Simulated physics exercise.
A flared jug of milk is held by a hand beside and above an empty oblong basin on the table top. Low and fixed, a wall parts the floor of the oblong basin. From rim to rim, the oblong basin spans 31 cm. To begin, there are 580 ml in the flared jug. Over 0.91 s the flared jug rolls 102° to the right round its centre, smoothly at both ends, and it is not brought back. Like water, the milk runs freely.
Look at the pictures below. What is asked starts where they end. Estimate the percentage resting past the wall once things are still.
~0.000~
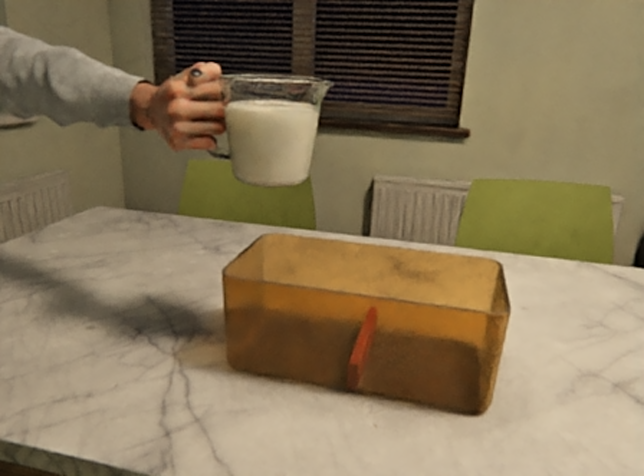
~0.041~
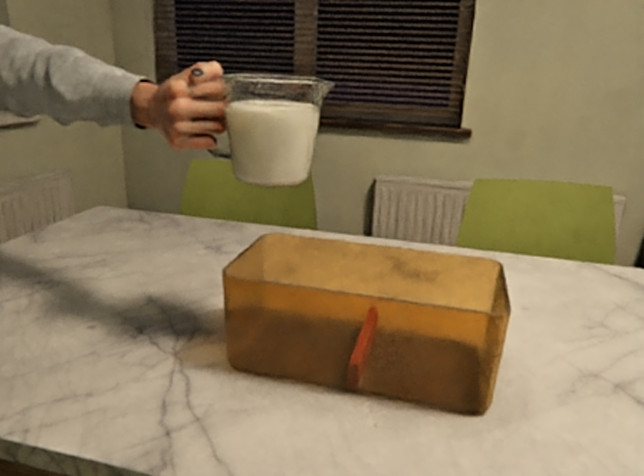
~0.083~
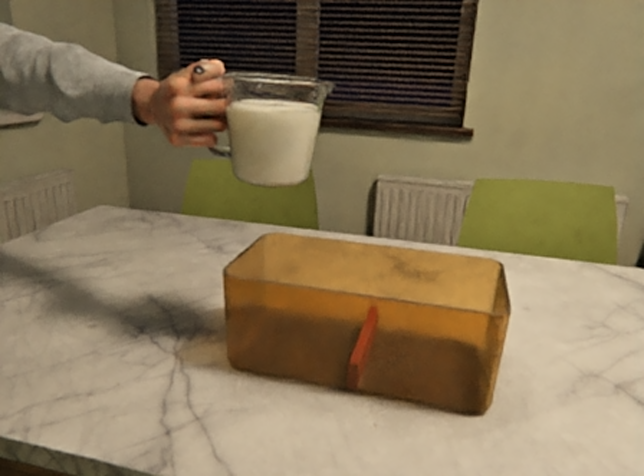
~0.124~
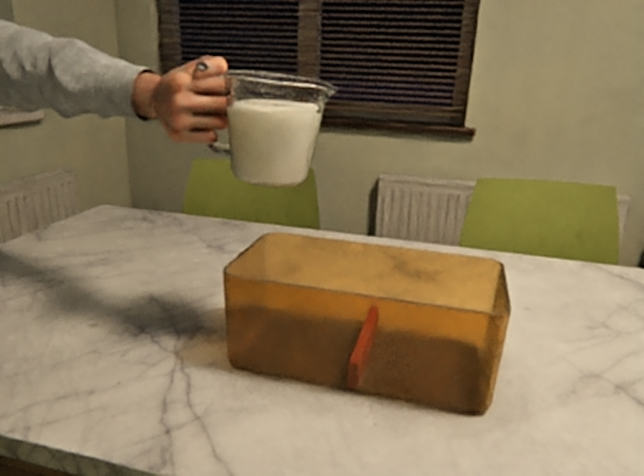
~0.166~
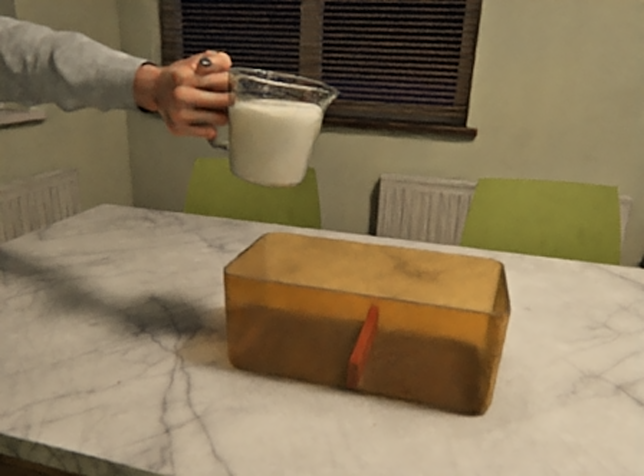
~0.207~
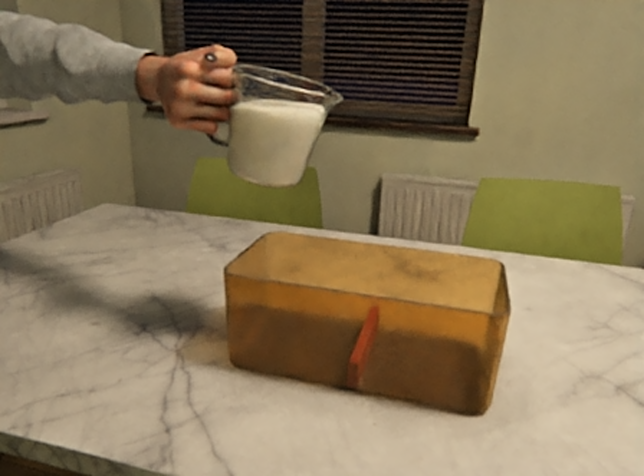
I would say roughly 79 percent.
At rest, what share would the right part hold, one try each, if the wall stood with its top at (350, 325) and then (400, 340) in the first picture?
First try about 95 %, second try about 10 %.
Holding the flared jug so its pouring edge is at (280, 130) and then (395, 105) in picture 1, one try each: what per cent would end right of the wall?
About 10 %, then about 90 %.
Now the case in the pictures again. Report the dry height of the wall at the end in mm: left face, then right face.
Noted: Left near 28 mm, right near 12 mm.
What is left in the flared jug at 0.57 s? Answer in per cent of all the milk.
Close to 80 in a hundred.
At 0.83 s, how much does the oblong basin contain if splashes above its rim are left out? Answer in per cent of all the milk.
About 56 %.
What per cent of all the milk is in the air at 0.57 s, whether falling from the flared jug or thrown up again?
Around 18 in a hundred.
Then, 0.57 s in, the tilt is 70° and 80 per cent is still to pour, 0 is left of the wall and 2 right of it.
Then, 0.83 s in, the tilt is 100° and 22 per cent is still to pour, 6 is left of the wall and 49 right of it.
Then, 1.11 s in, the tilt is 102° and 1 per cent is still to pour, 17 is left of the wall and 79 right of it.
Then, 1.41 s in, the tilt is 102° and 0 per cent is still to pour, 20 is left of the wall and 79 right of it.
Finally, 20 per cent lies left of the wall, 79 right of it and 1 outside.
